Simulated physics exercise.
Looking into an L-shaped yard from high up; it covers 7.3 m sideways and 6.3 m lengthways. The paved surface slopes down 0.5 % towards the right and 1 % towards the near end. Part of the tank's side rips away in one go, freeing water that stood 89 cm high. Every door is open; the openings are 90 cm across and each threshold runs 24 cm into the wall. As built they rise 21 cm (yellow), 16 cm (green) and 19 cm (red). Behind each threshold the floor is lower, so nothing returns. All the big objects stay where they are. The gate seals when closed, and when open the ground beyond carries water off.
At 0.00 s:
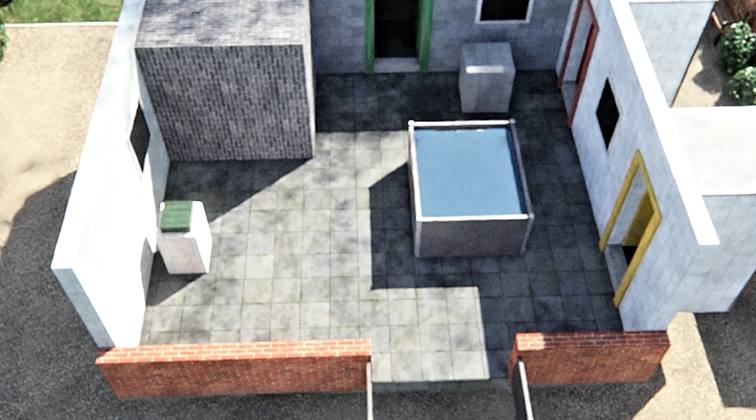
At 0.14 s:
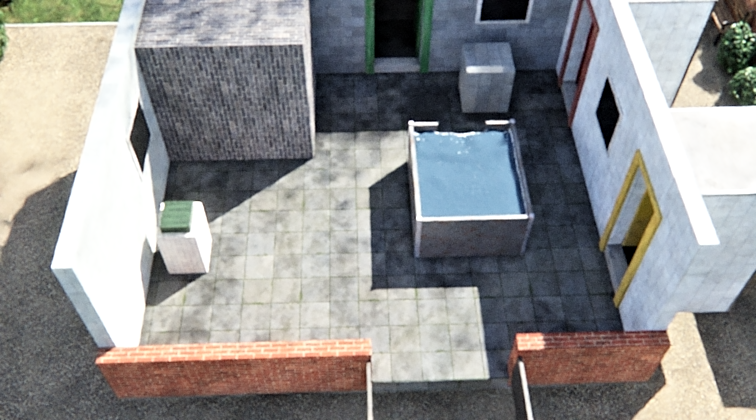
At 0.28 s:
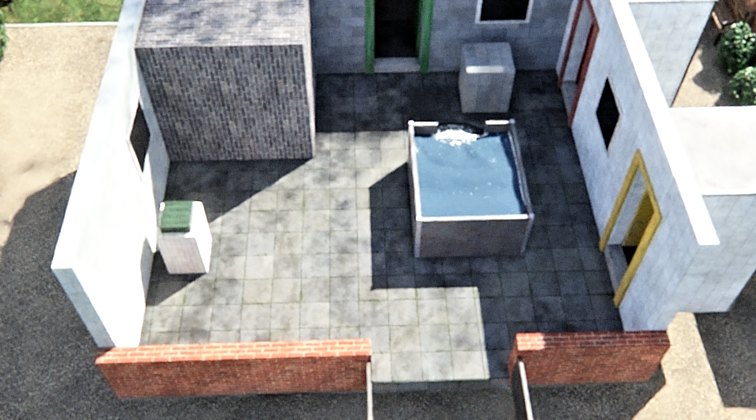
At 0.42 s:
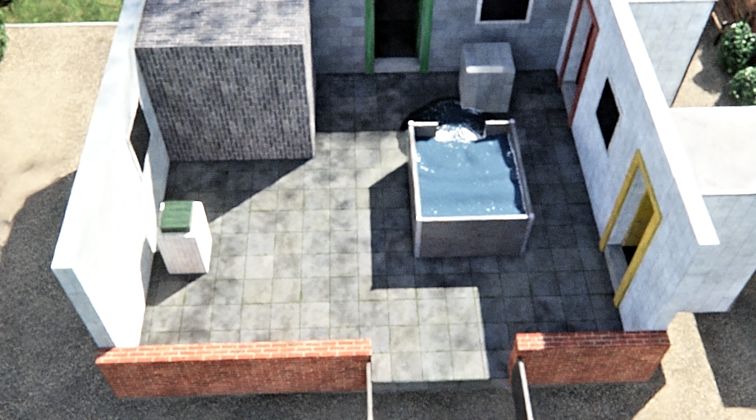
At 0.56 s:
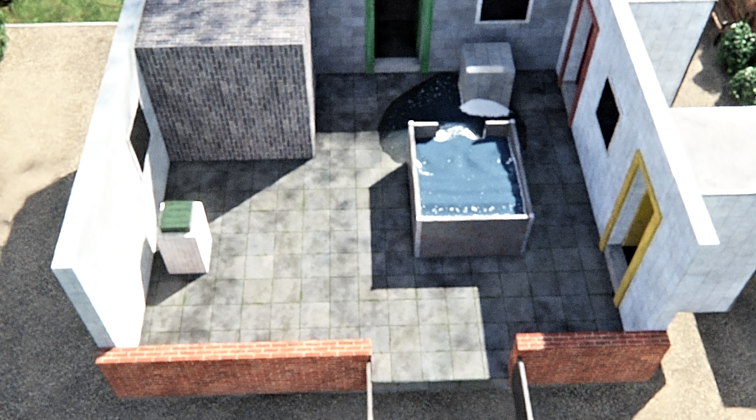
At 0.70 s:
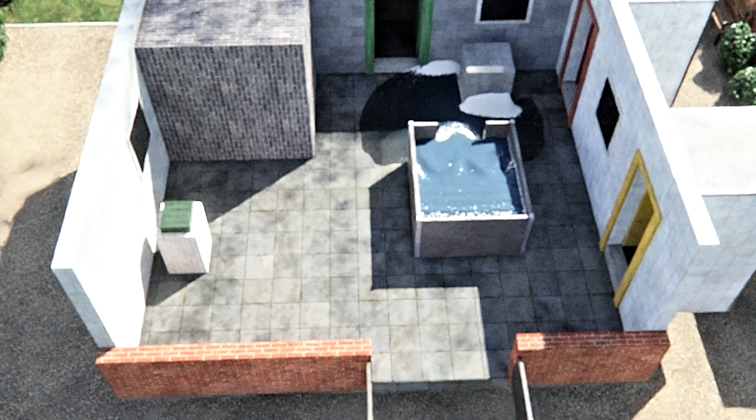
Water pours out of the tank's far side and spreads around the pale block behind it.
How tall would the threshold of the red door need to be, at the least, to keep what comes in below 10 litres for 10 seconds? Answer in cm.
Some 24 cm above the ground.
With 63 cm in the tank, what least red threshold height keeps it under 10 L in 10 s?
About 16 cm.
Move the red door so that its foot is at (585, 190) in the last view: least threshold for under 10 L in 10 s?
Roughly 7.0 cm.
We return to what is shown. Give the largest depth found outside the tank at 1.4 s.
About 52 cm.
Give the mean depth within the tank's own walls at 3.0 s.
Some 39 cm.
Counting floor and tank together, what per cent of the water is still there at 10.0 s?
Roughly 78 in a hundred.
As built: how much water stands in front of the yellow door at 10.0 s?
Some 11.0 cm.
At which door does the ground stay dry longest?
Last comes the yellow one.
After 1.4 s water covers 20 % of the floor, deepest (52 cm) near (468, 116); 27 cm at the red door, 1 litre in over its 19 cm threshold.
After 3.0 s water covers 40 % of the floor, deepest (33 cm) near (324, 79); 19 cm at the red door, 31 litres in over its 19 cm threshold.
After 10.0 s water covers 85 % of the floor, deepest (13 cm) near (346, 368); 8 cm at the red door, 34 litres in over its 19 cm threshold.
At the red door as built, the water arrived by 1.0 s and peaked near 27 cm at 1.4 s.
With a threshold of 19.5 cm, 31 litres would have come in within the 10 s; with 26.5 cm, 4 litres. So under 10 litres takes about 24 cm.
